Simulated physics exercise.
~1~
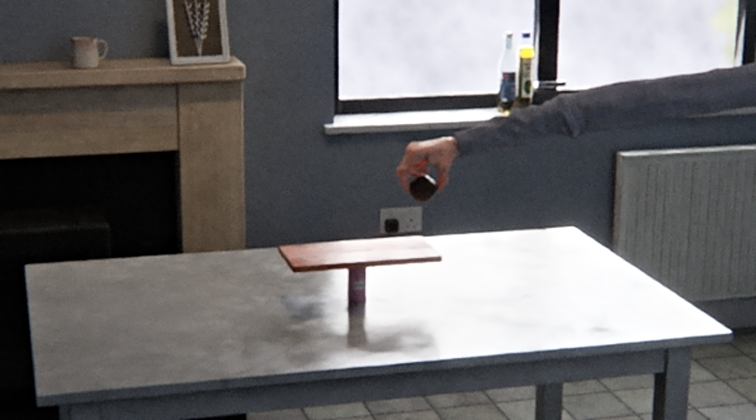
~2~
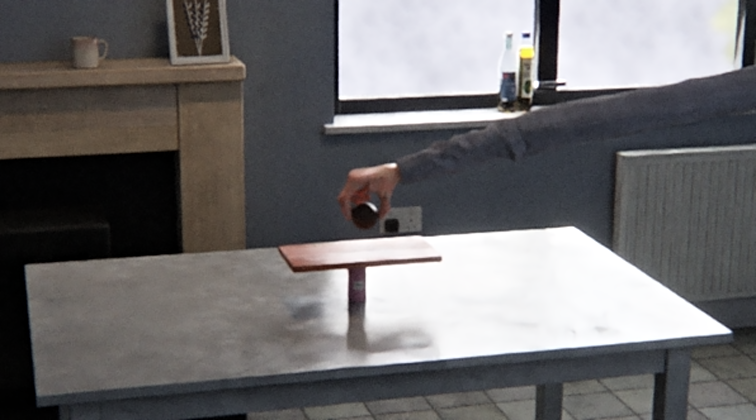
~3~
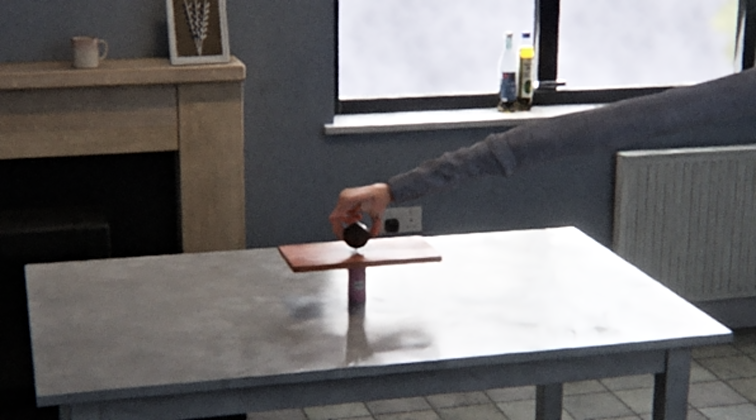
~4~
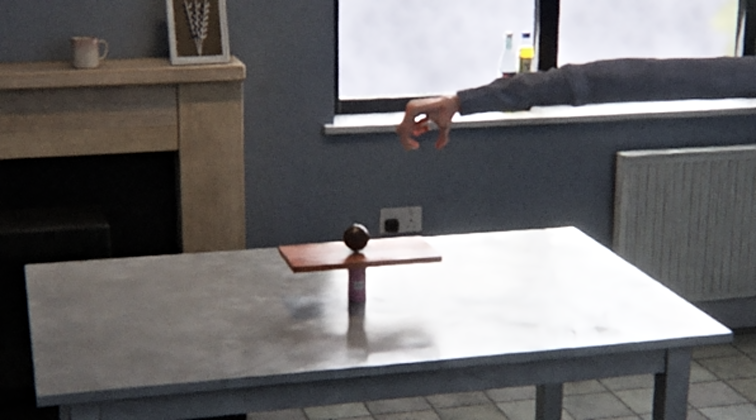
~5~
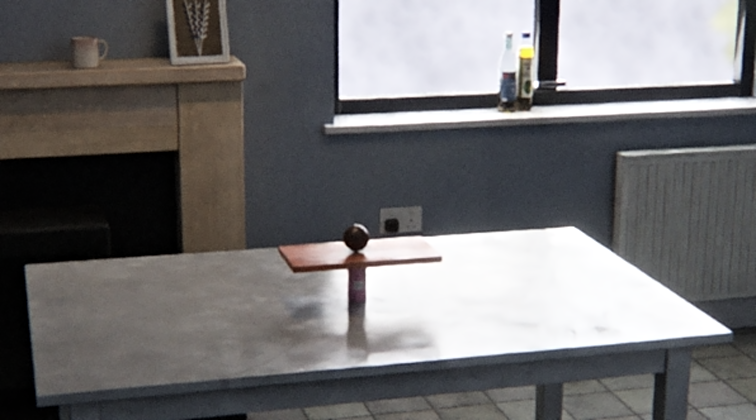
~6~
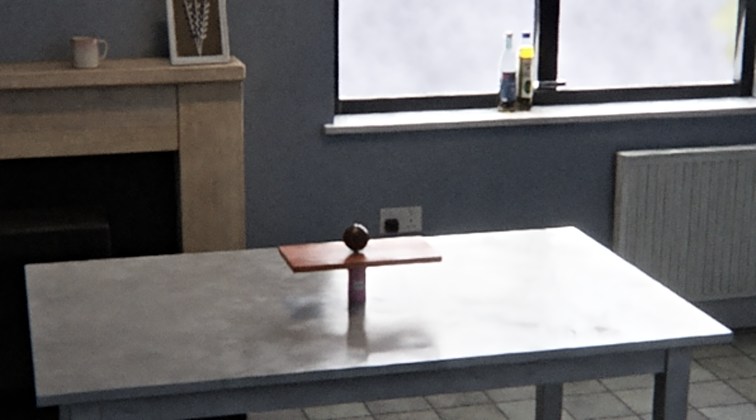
A dark, round brown onion is held in a person's hand above a pale table, where an orange board lies flat across a small upright pinkish shaker. The arm, in a grey sleeve, reaches in from the right and carries the onion left and downward. The hand lowers it onto the middle of the board, directly over the shaker. The fingers then let go, and the hand draws back up and to the right until it leaves the view. The onion stays where it was placed, and the stack remains balanced and still.
